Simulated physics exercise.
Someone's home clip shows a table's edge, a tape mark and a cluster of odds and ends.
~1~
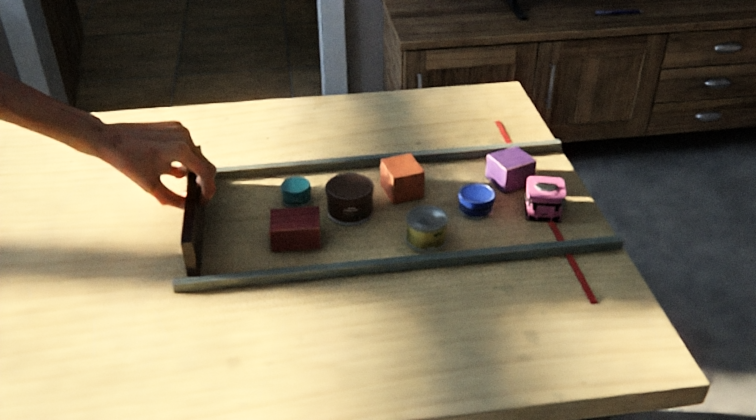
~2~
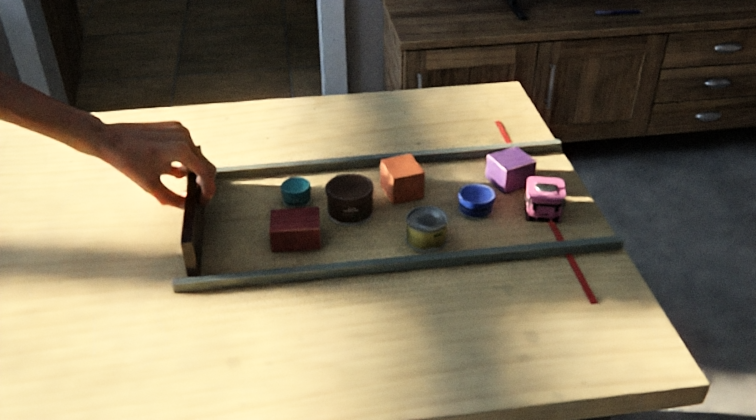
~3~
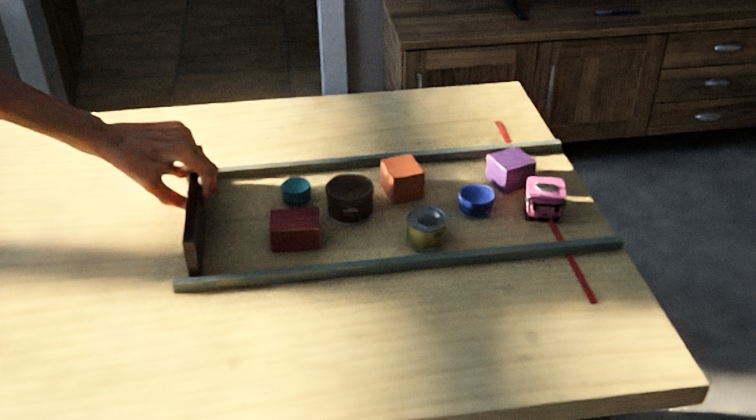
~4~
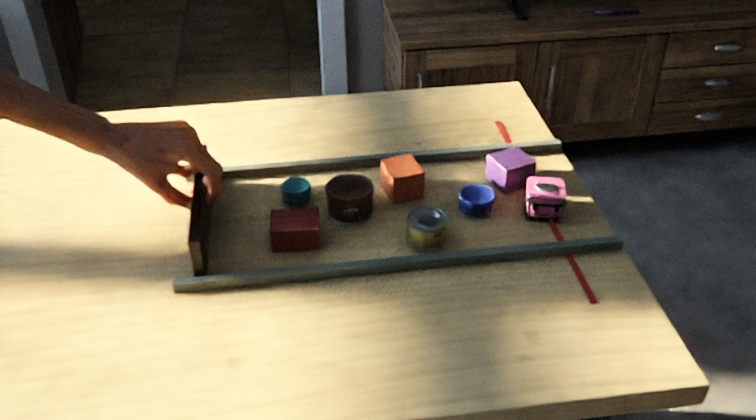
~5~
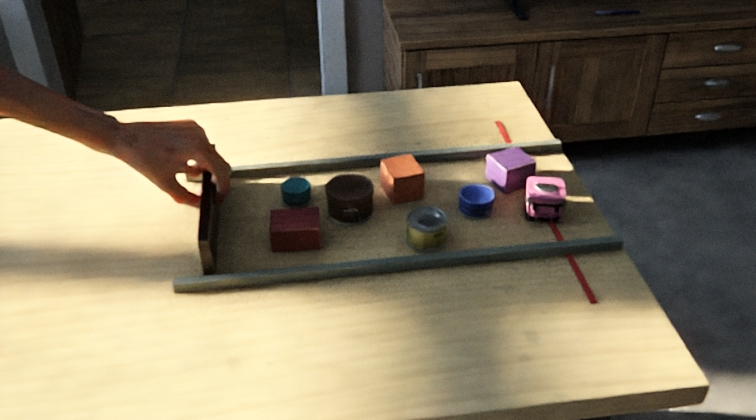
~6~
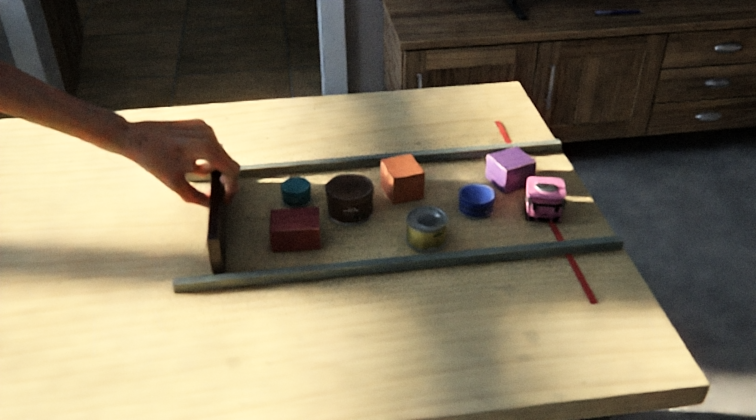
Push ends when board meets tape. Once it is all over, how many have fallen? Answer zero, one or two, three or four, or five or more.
When it is over, three or four have fallen.
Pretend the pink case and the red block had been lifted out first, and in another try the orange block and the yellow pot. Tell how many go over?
Going first to second: 1 and 2.
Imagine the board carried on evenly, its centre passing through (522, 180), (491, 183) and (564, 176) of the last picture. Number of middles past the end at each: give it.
Respectively, 2, 0 and 5.
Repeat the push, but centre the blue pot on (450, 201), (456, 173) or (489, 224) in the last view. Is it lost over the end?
Goes down; stays put; goes down.
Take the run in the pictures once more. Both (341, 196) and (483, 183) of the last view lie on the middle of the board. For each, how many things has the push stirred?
Note: First position 3; second position 8.
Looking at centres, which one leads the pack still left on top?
Answer: The orange block.
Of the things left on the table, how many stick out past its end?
My count gives 1.
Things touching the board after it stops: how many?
The number is 3.
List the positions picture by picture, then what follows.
Pink case (544, 199); purple block (511, 169); blue pot (476, 201); board (195, 209); tape (538, 197), in the first frame.
Purple block (511, 170); turquoise tin (296, 193), in the second frame.
Blue pot (476, 202); red block (296, 229), in the third frame.
Pink case (544, 199); orange block (402, 179), in the fourth frame.
Purple block (511, 170); board (210, 207), in the fifth frame.
Pink case (544, 199); purple block (511, 170); blue pot (476, 202); board (218, 207); tape (538, 197), in the sixth frame.
Soon after, none off yet; pink case at rest near (544, 199); purple block at rest near (511, 170); blue pot at rest near (476, 202).
In the end, the number that fall off is three or four; gone, yellow pot, blue pot, purple block and pink case.
